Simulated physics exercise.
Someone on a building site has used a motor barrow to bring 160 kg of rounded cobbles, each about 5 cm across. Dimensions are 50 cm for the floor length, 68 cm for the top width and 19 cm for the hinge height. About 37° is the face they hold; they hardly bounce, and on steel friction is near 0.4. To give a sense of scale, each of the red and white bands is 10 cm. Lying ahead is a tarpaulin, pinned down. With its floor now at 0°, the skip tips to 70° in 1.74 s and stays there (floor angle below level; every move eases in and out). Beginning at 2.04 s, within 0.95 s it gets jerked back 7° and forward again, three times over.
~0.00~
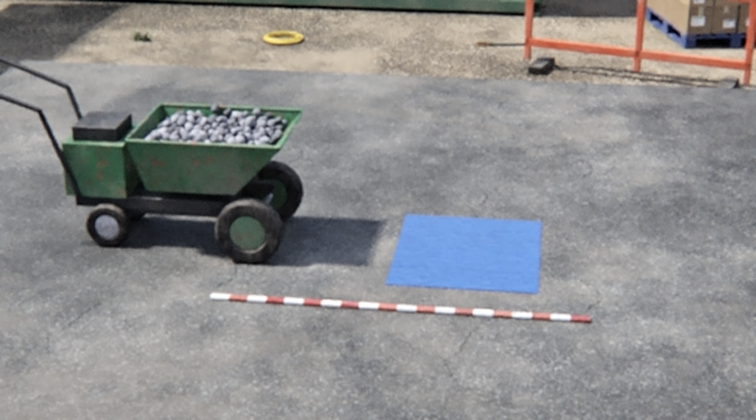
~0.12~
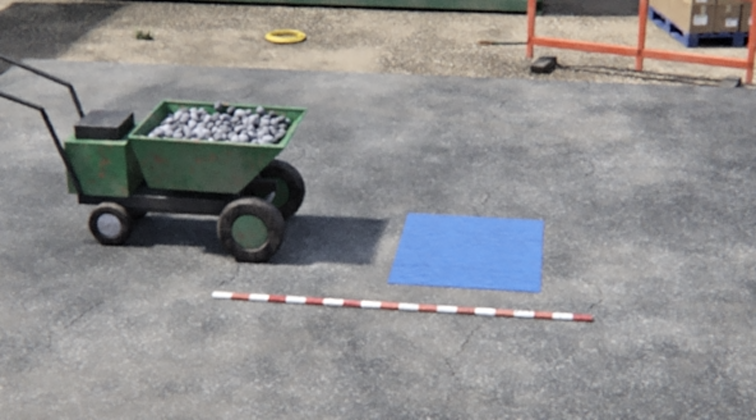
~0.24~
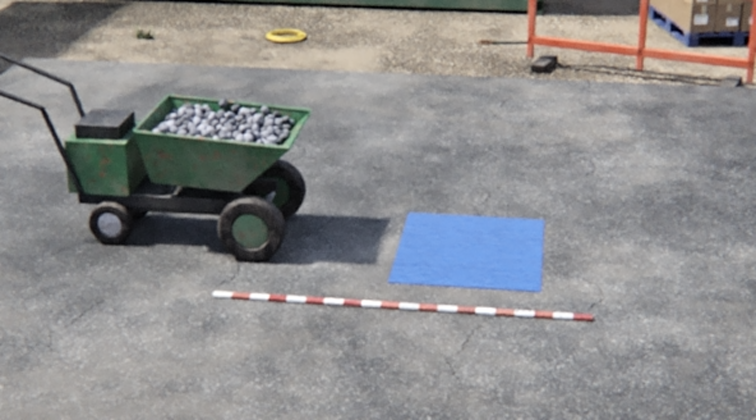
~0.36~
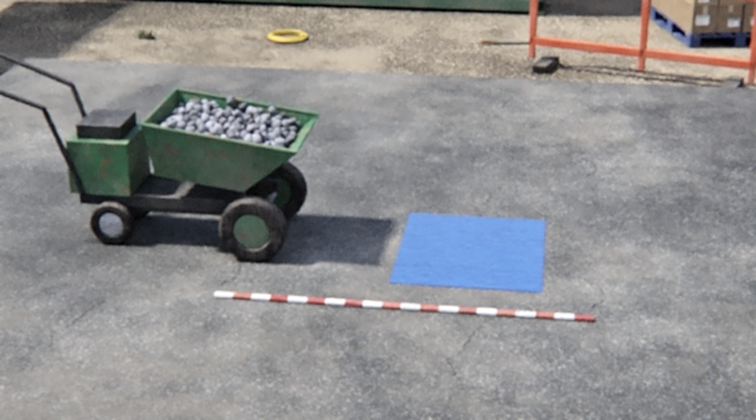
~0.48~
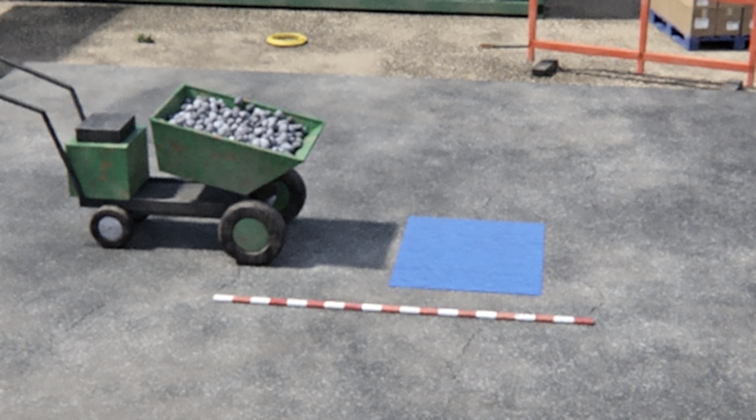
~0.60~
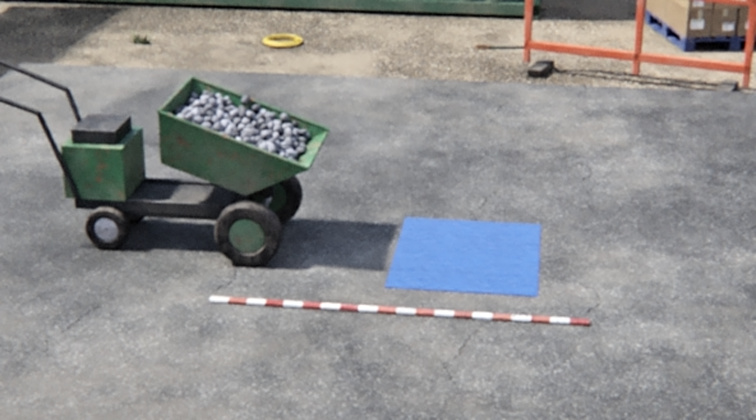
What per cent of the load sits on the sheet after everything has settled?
About 45 percent.
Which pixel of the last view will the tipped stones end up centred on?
Around (398, 243).
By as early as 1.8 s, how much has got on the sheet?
I'd put it near 25 per cent.
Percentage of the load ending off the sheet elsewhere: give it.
5 per cent or so.
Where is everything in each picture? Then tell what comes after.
The first picture shows lip at (281, 148), floor tilted 0°, highest stones at (225, 120).
In the second picture, the skip is at 1°, its lip at (284, 147); the top of the load is at (219, 119); the stones move at 0.1 m/s on average.
The third picture shows lip at (289, 149), floor tilted 4°, highest stones at (203, 116); the stones move at 0.2 m/s on average.
In the fourth picture, the skip is at 8°, its lip at (297, 152); the top of the load is at (202, 109); the stones move at 0.3 m/s on average.
In the fifth picture, the skip is at 13°, its lip at (304, 161); the top of the load is at (198, 107); the stones move at 0.4 m/s on average.
The sixth picture shows lip at (309, 169), floor tilted 19°, highest stones at (205, 102); the stones move at 0.5 m/s on average.
After 1.3 s the floor is at 59°; 99 % in the skip, 1 % short of the sheet; the foremost stones are at (367, 197).
After 1.8 s the floor is at 70°; 44 % in the skip, 29 % short of the sheet, 26 % on the sheet, 1 % off the sheet elsewhere; the foremost stones are at (475, 252).
After 3.4 s the floor is at 70°; 1 % in the skip, 47 % short of the sheet, 45 % on the sheet, 6 % off the sheet elsewhere; the foremost stones are at (560, 265).
After 5.4 s the floor is at 70°; 1 % in the skip, 47 % short of the sheet, 45 % on the sheet, 6 % off the sheet elsewhere; the foremost stones are at (560, 265).
